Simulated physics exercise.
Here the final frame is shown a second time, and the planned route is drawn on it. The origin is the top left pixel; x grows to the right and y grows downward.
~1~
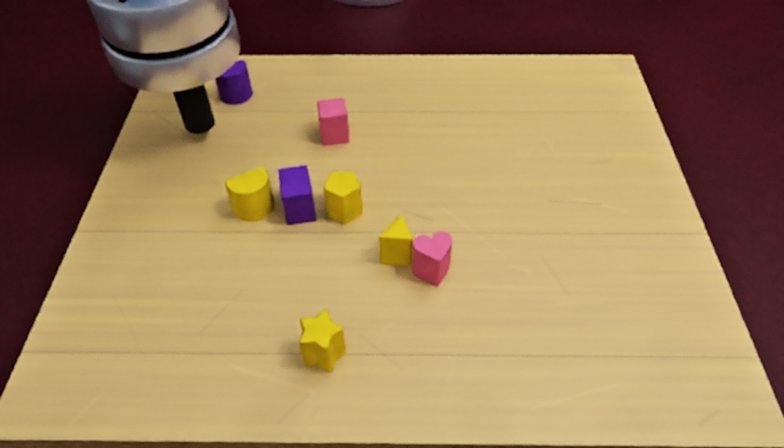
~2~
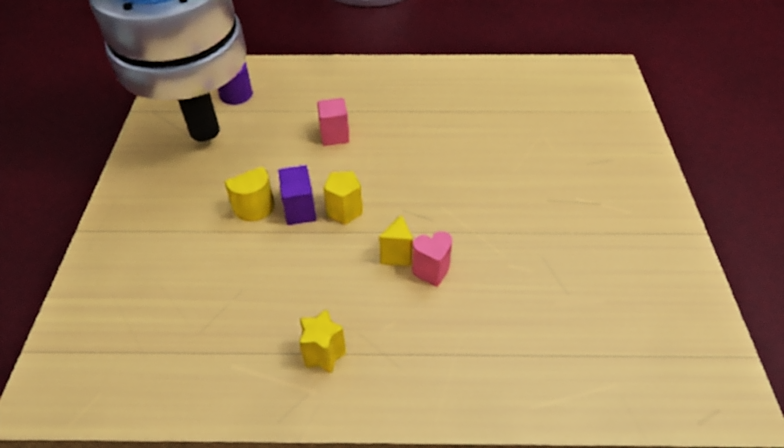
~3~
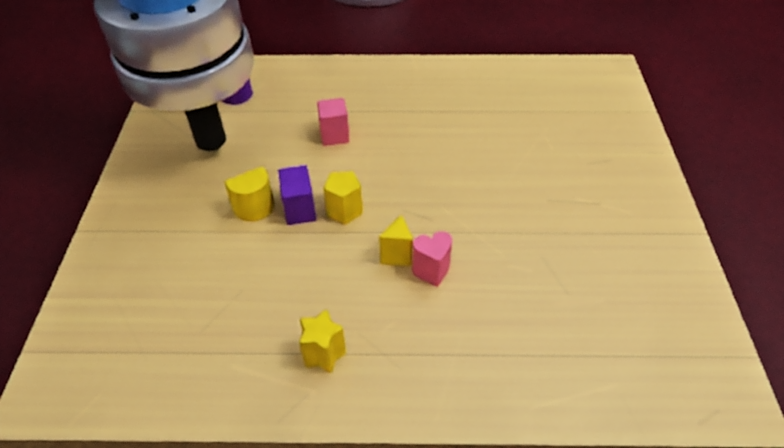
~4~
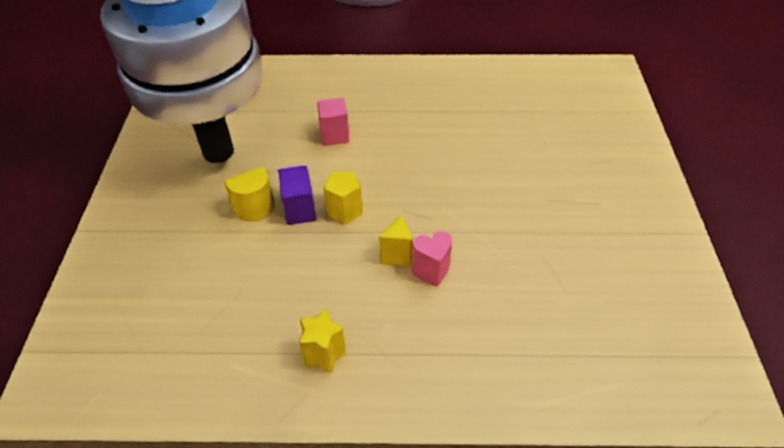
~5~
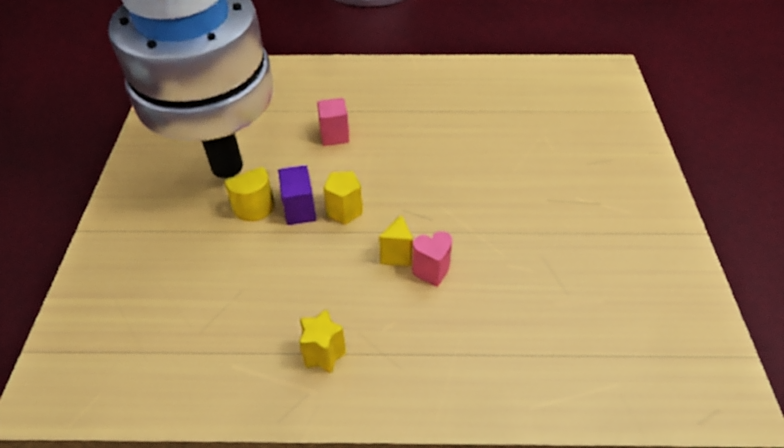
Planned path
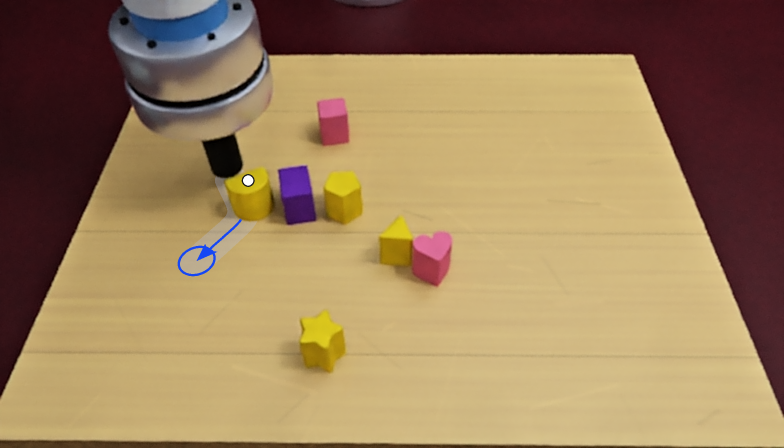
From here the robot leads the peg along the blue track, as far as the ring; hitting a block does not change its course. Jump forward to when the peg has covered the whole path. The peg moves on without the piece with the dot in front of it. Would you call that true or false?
The statement is true.
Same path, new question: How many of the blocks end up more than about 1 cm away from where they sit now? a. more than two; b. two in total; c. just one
c - just one.
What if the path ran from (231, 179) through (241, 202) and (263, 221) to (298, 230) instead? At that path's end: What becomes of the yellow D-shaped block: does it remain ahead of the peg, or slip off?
It sits in front of the peg.
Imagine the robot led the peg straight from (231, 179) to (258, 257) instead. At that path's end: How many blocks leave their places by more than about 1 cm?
My guess is one.
Path on the board, from (231, 179) through (243, 204) and (228, 233) to (197, 261); the dot is on the yellow D-shaped block.
On the path given first. One third of the way, peg at (240, 194); yellow D-shaped block at (258, 189), turned 25° anticlockwise.
Two thirds of the way, peg at (224, 222); yellow D-shaped block at (262, 197), turned 50° anticlockwise.
At the end, peg at (192, 250); yellow D-shaped block at (262, 197), turned 50° anticlockwise; purple rectangle in place.
